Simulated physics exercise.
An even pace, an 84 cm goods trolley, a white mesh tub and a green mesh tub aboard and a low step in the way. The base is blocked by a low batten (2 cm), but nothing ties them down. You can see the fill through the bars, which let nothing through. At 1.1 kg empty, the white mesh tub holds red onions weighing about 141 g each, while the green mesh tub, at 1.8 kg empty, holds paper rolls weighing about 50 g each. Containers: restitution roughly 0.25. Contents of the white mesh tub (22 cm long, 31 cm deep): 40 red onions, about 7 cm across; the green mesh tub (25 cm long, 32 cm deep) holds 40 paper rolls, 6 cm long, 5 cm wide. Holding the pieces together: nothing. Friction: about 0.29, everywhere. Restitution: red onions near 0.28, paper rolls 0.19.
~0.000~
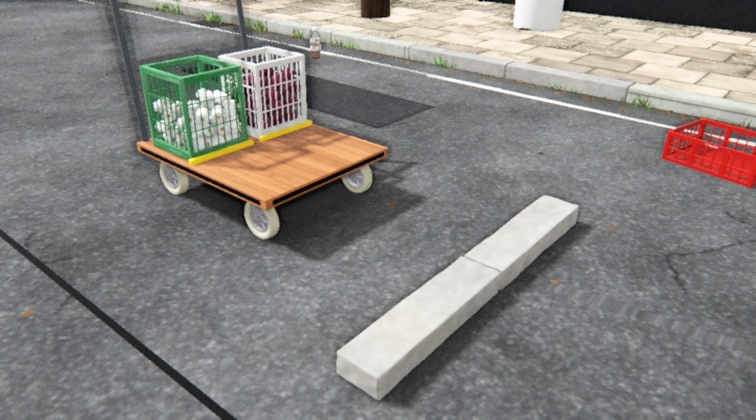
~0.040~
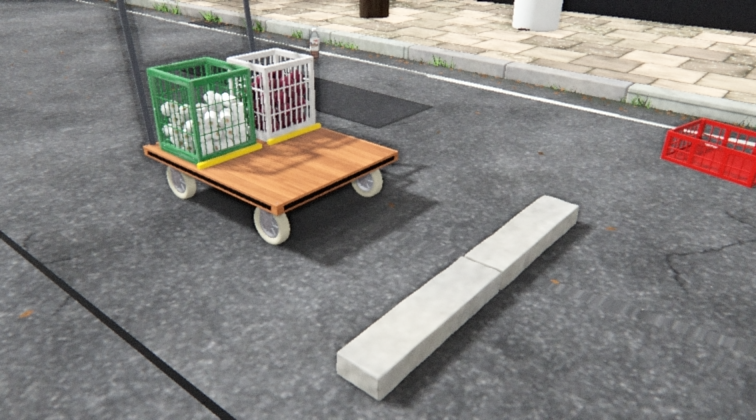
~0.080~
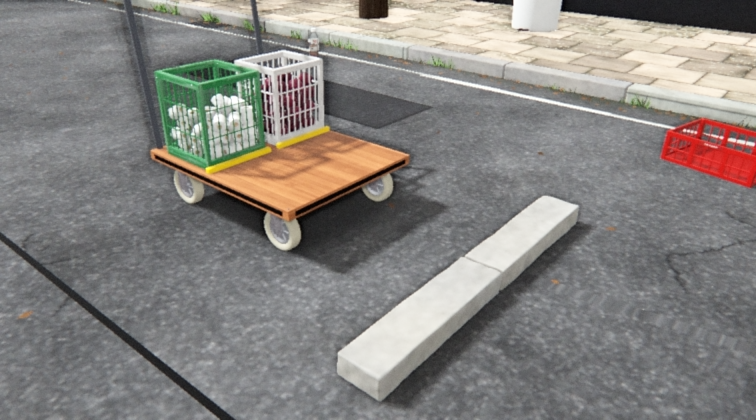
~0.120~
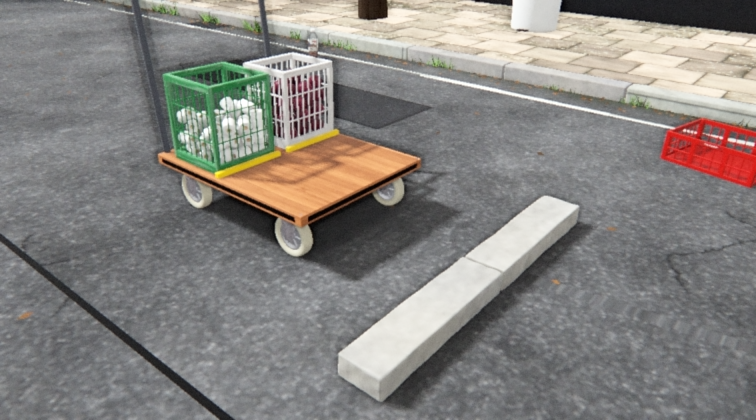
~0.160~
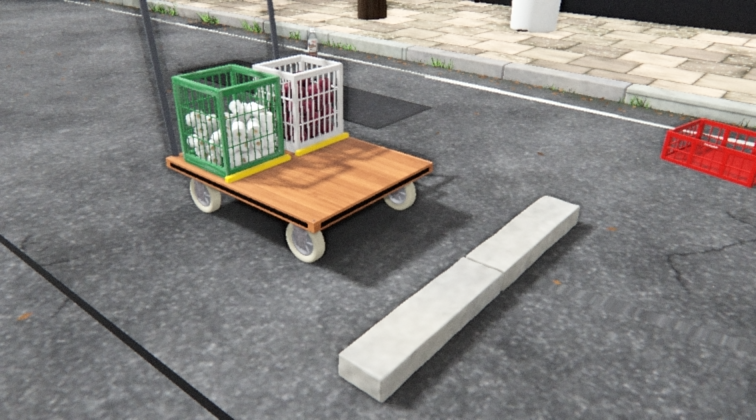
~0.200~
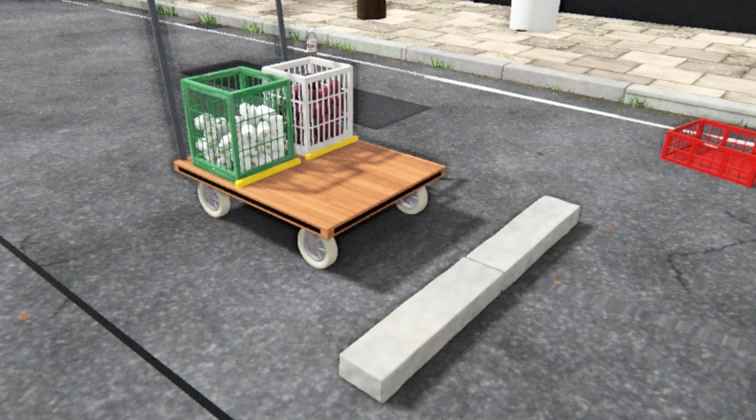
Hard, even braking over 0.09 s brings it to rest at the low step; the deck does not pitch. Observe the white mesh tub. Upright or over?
Upright.
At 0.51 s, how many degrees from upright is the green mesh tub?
Roughly 5 degrees.
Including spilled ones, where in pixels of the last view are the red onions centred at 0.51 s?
Centre approx. at (377, 128).
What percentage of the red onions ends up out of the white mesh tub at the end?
Estimated share: Around 0 in a hundred.
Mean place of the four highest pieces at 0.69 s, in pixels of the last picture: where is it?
Roughly at (382, 101).
After 0.39 s, the stop begins.
After 0.51 s, the white mesh tub leans 9° with 0 of 40 out and the green mesh tub leans 3° with 0 of 40 out.
After 0.69 s, the white mesh tub is upright with 0 of 40 out and the green mesh tub is upright with 0 of 40 out.
Outcome (at 0.93 s), the white mesh tub is upright with 0 of 40 out and the green mesh tub is upright with 0 of 40 out. Greatest lean of the white mesh tub, 11°.
